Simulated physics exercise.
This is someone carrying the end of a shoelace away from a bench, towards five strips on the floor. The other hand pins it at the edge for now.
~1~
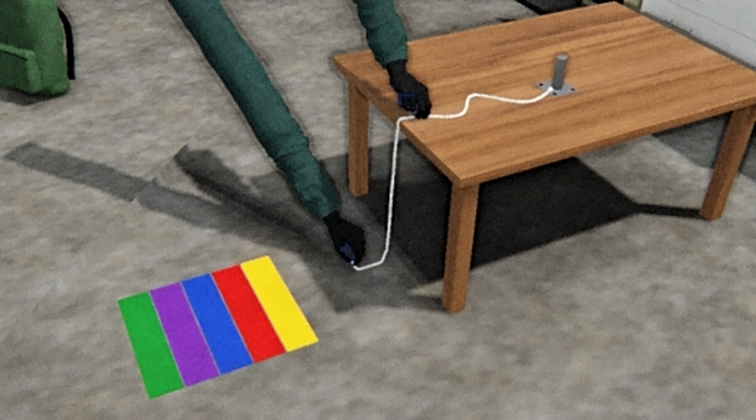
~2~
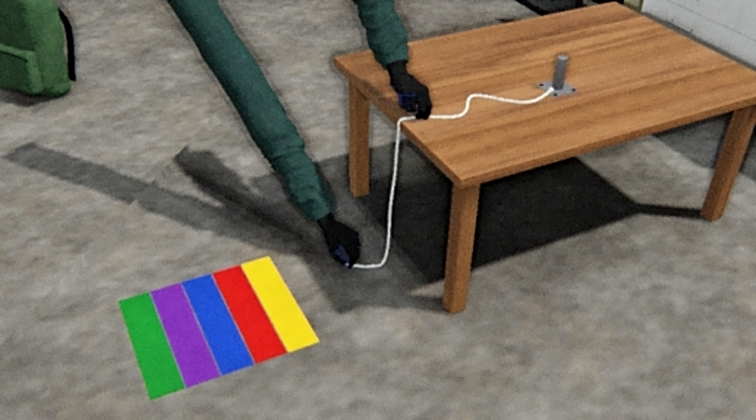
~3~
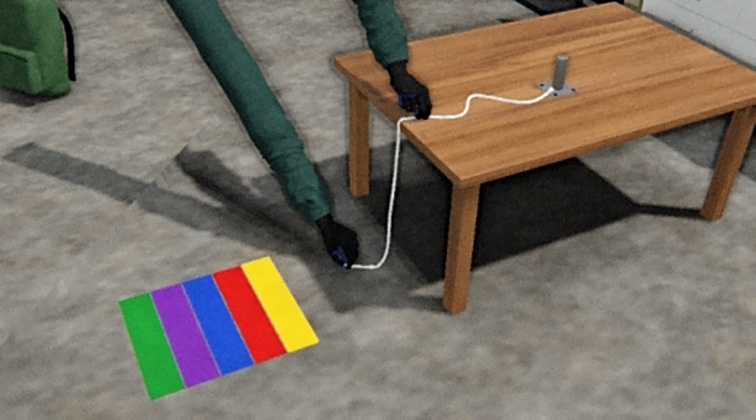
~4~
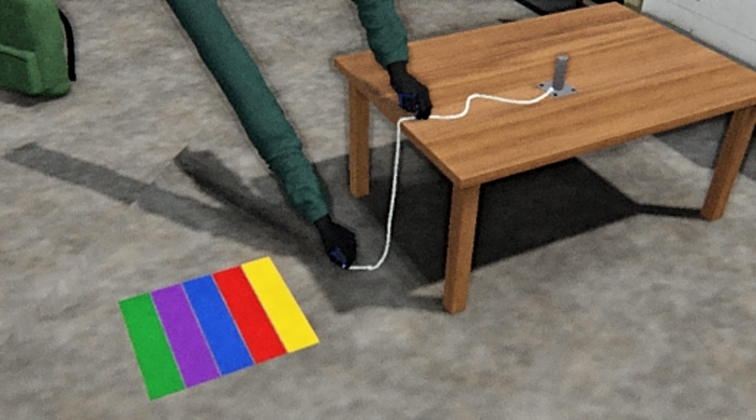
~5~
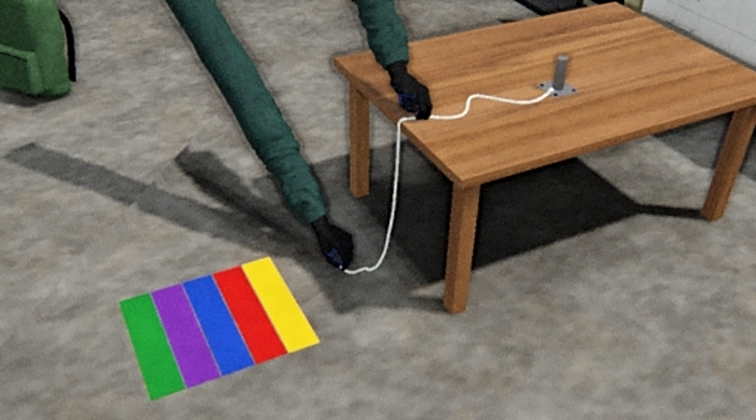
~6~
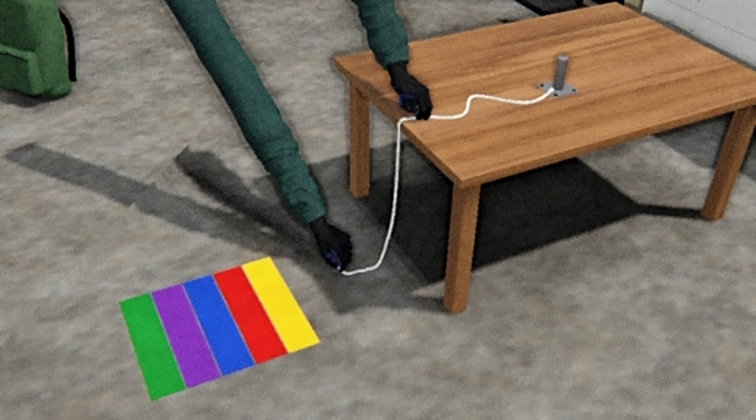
Two dark-gloved hands in green sleeves reach in from the top over a grey floor, seen from above at an angle, one holding a white cord at a wooden table's edge, the other gripping its low end. The cord runs from a grey metal post on the tabletop, with green, purple, blue, red and yellow strips at lower left. The lower hand shifts very slightly left towards them while the camera stays still.
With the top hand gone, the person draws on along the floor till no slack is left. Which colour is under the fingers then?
The end stops over the blue strip.
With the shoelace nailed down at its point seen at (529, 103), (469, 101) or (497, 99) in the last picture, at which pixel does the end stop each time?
About (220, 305), (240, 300) and (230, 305).
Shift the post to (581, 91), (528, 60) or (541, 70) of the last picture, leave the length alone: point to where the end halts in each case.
In that order: (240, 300), (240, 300) and (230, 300).
Soon after, end near (270, 290); over yellow.
Then, end near (235, 300); over red.
At full stretch, end near (214, 307); over blue. It gets as far as the blue strip.
